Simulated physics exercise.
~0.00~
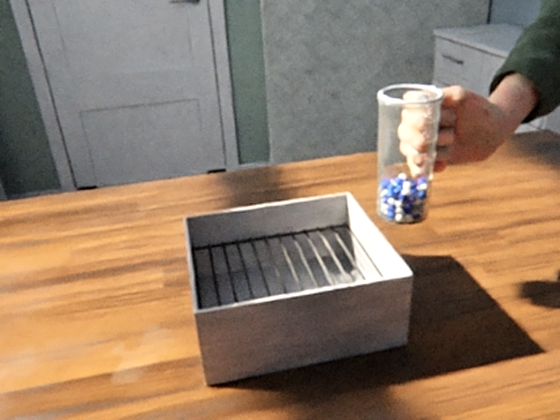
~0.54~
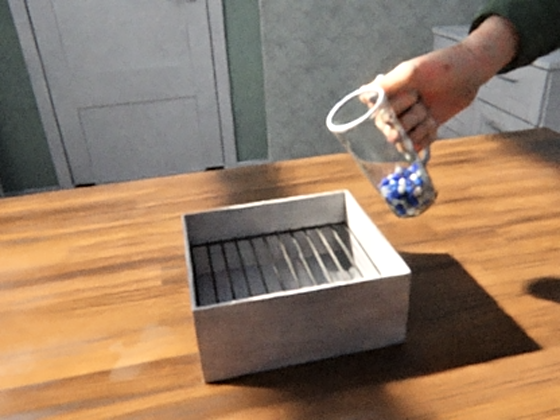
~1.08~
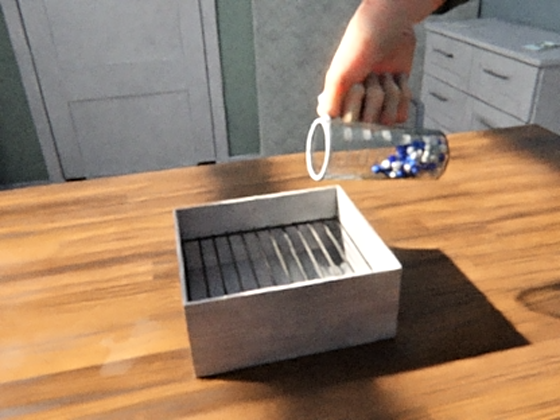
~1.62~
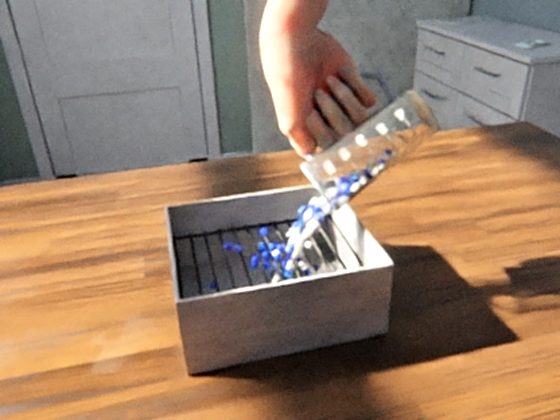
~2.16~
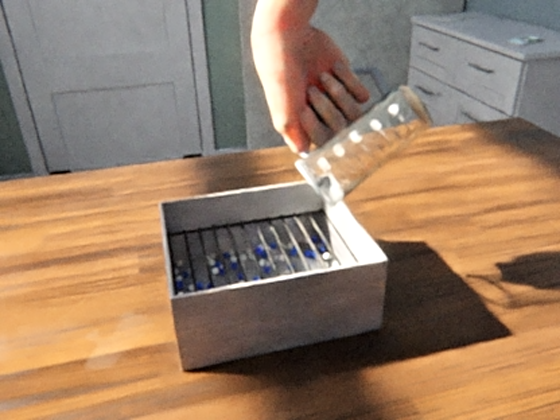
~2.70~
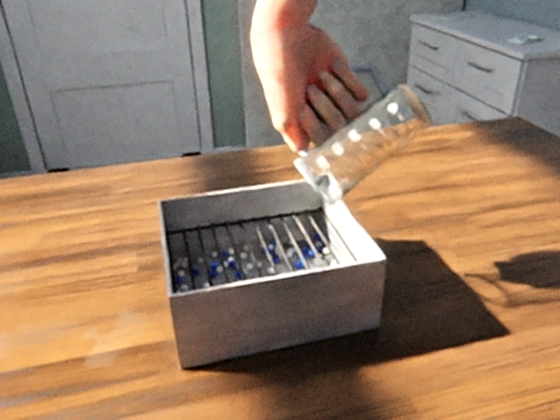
A hand holds a clear glass of small blue and white bits above an open, pale square box on a wooden table, seen from slightly above. Dark wires span the inside of the box, and a pale door and a chest of drawers stand behind. The hand moves the glass left and tilts it onto its side, then tips it mouth-down over the box while the view shifts slightly right. The bits stream out and scatter over the grille. Both colours pass through the gaps and end up beneath the wires, while the hand still holds the emptied glass tilted above.
